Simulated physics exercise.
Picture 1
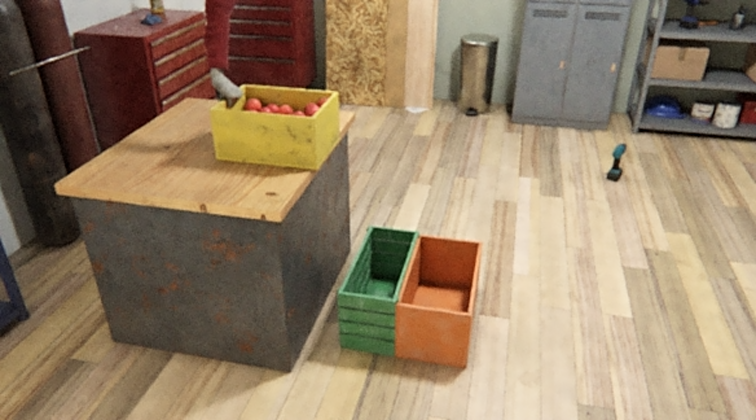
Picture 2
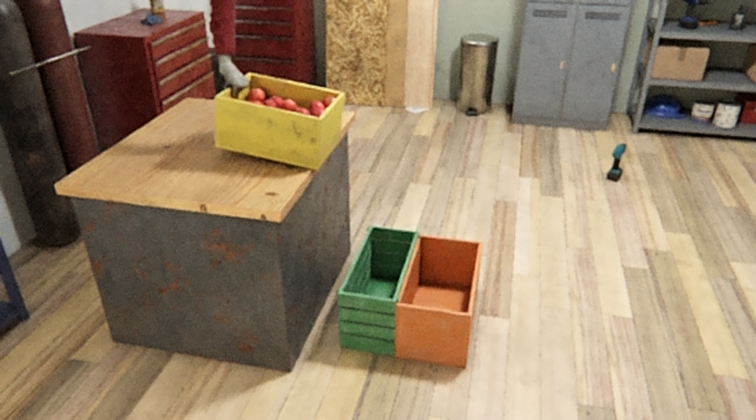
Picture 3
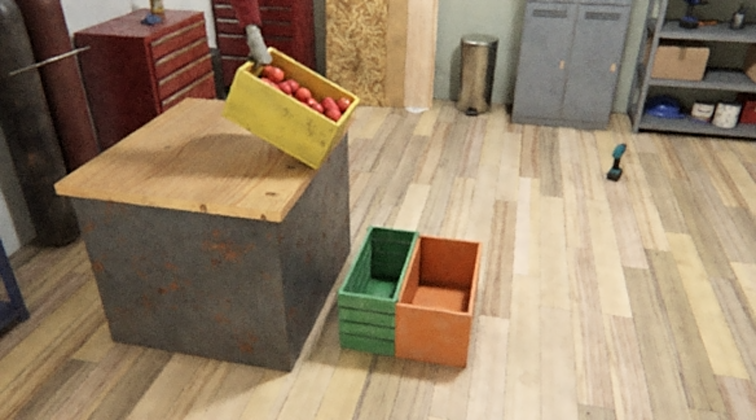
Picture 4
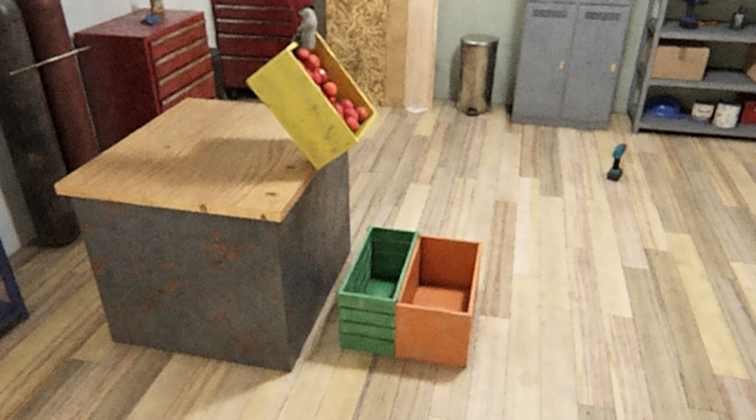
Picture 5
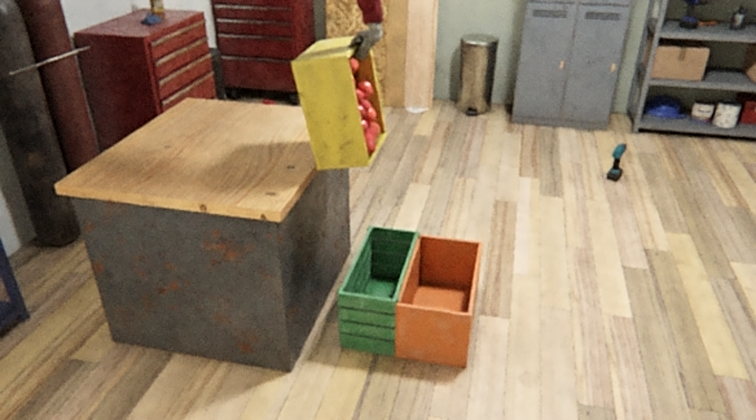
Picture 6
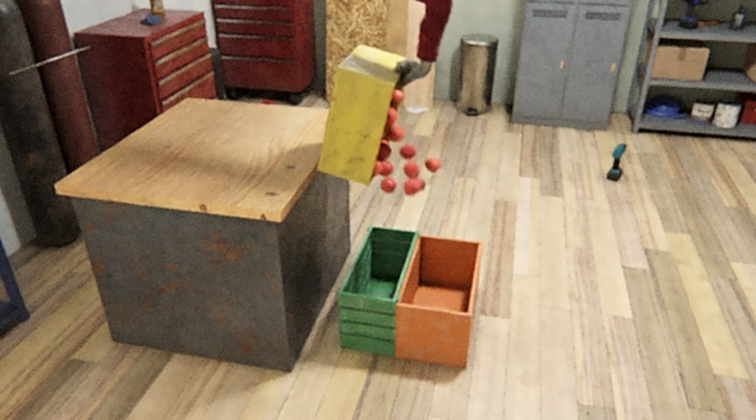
A yellow box of tomatoes tilts rightward off a bench, and some tomatoes drop out.
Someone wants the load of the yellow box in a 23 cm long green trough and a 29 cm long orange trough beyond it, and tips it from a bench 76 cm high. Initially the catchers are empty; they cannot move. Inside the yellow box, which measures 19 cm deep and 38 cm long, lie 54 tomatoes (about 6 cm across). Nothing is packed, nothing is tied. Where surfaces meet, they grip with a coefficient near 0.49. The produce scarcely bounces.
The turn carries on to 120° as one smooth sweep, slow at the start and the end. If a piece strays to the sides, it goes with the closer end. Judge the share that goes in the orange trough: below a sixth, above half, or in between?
It will be the lion's share.
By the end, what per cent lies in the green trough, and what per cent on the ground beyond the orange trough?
Close to 15 and 0 percent respectively.
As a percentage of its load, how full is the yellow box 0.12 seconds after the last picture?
I'd say close to 65 in a hundred.
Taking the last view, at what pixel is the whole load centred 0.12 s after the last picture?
Estimated middle - around (384, 155).
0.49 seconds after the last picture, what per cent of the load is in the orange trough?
Share: About 50 %.
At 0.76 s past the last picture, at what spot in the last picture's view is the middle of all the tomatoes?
Somewhere near (441, 310) in pixels.
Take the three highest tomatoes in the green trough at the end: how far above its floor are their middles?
10 cm or thereabouts.
Then, 0.12 s after the last picture, tilt 113°; 34 still in the yellow box, 1 in the orange trough and 19 in the air.
Then, 0.27 s after the last picture, tilt 120°; 16 still in the yellow box, 1 in the green trough, 9 in the orange trough and 28 in the air.
Then, 0.49 s after the last picture, tilt 120°; 4 in the green trough, 28 in the orange trough and 22 in the air.
When it is over (0.76 s after the last picture), 7 in the green trough, 46 in the orange trough and 1 on the ground beyond the orange trough. Asked share, 46 of 54, 85 per cent.
